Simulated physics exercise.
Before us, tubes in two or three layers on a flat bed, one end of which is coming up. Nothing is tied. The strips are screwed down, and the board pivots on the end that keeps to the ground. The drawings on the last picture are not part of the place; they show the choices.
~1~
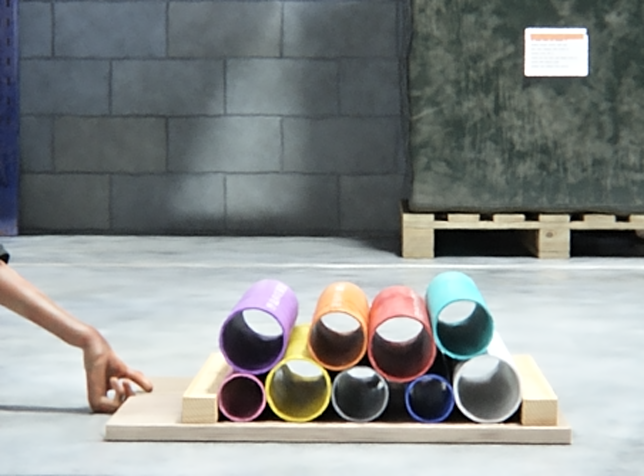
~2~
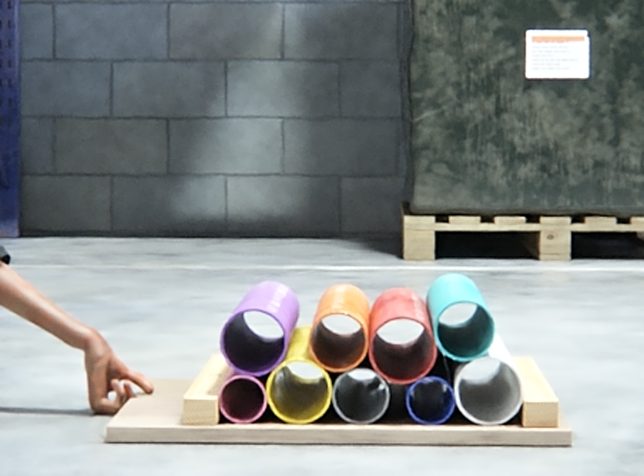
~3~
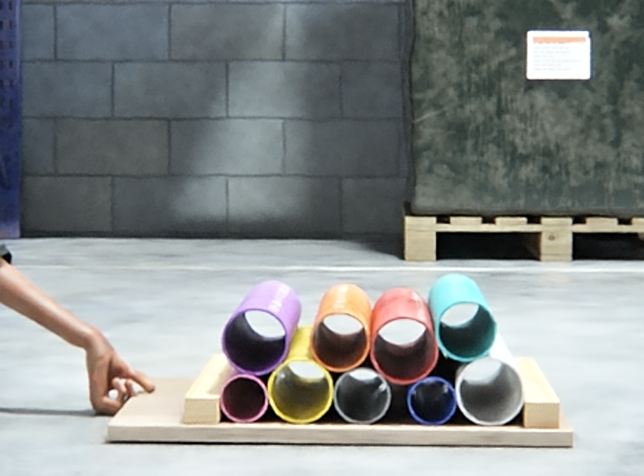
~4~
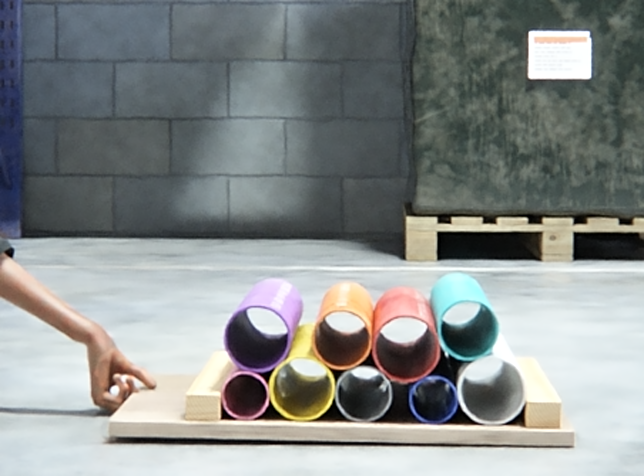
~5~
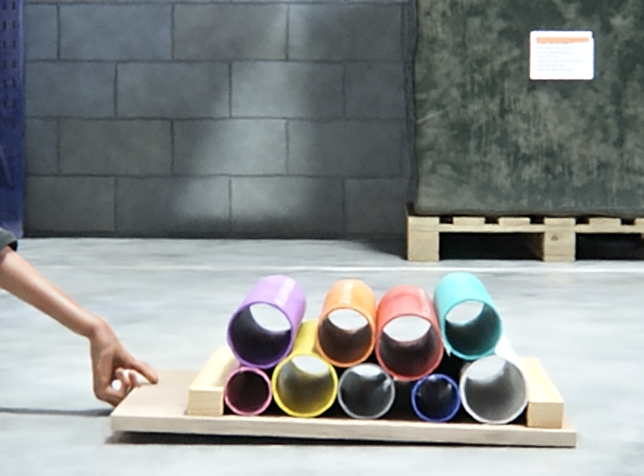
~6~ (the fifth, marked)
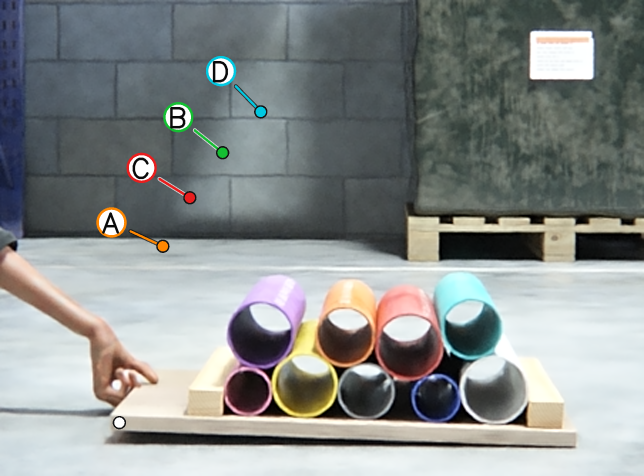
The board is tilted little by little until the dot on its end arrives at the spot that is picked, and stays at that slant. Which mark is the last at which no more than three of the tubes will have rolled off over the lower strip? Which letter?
Stop at B.
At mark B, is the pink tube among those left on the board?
Yes, with B.
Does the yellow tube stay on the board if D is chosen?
Yes.
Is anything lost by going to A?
Yes, at A.
On the marked copy, A at (163, 246); B at (222, 152); C at (190, 198); D at (261, 112); the white dot at (119, 423).
Following B. Soon after the start, board at 20°.
Later, board at 38°.
In the end, board at 39°, one over the low batten (turquoise).
As for the rest, A one over the low batten (turquoise); C one over the low batten (turquoise); D four over the low batten (red, orange, purple, turquoise).
